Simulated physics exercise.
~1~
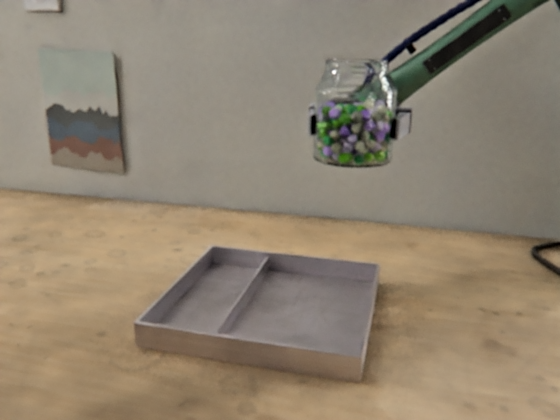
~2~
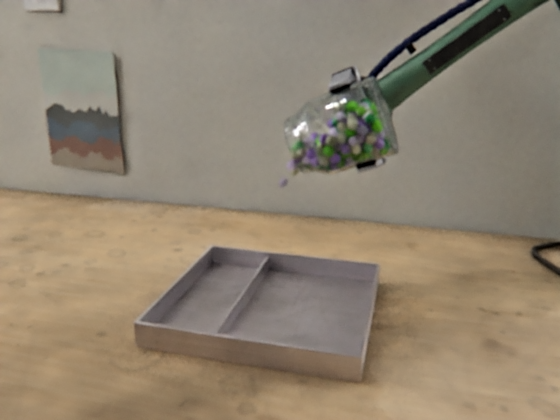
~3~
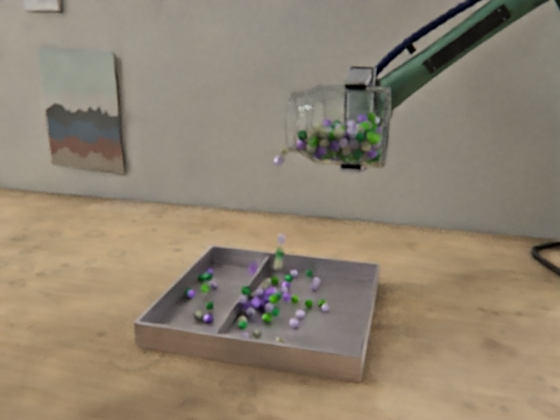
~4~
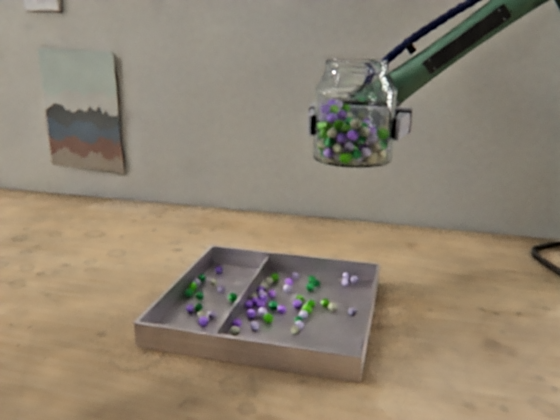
A green robot arm tipped a clear jar of purple, green and white sweets to the left, spilling some into both parts of a grey divided tray below, then turned it upright again with most of the sweets still inside.
